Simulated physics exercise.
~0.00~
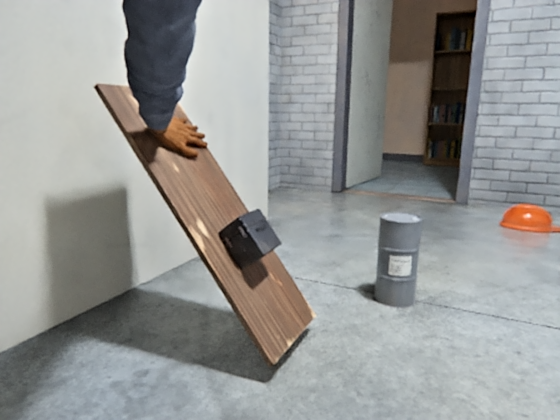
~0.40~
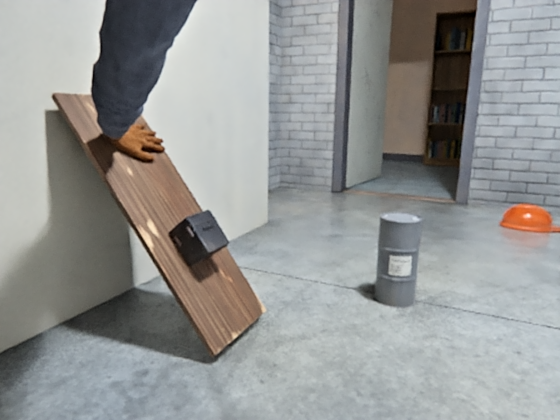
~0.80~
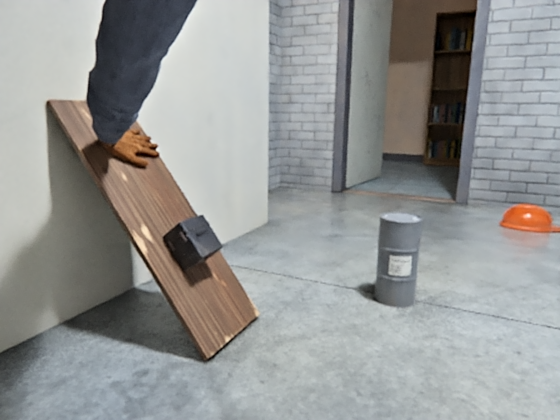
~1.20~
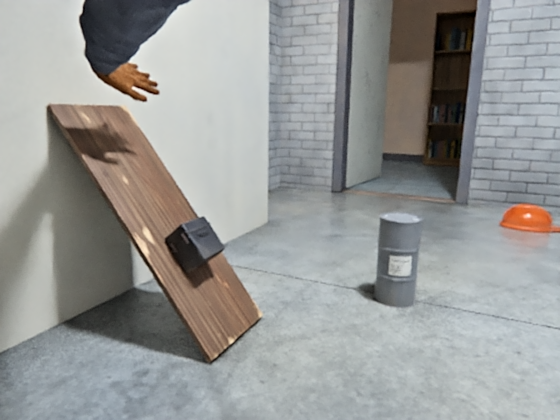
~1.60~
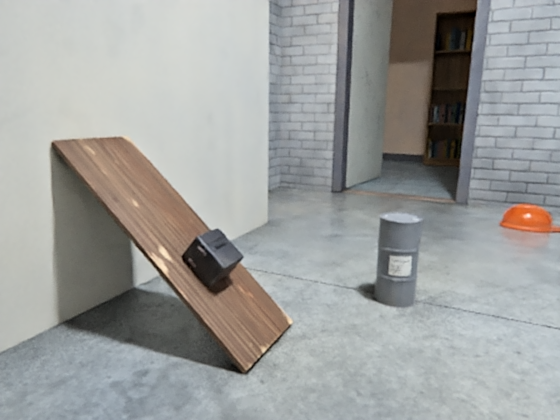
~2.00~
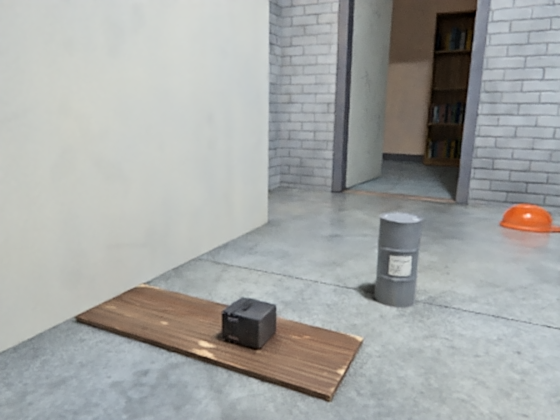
A gloved hand leaning a brown board against a bare wall and letting go, the board slipping down flat onto the floor.
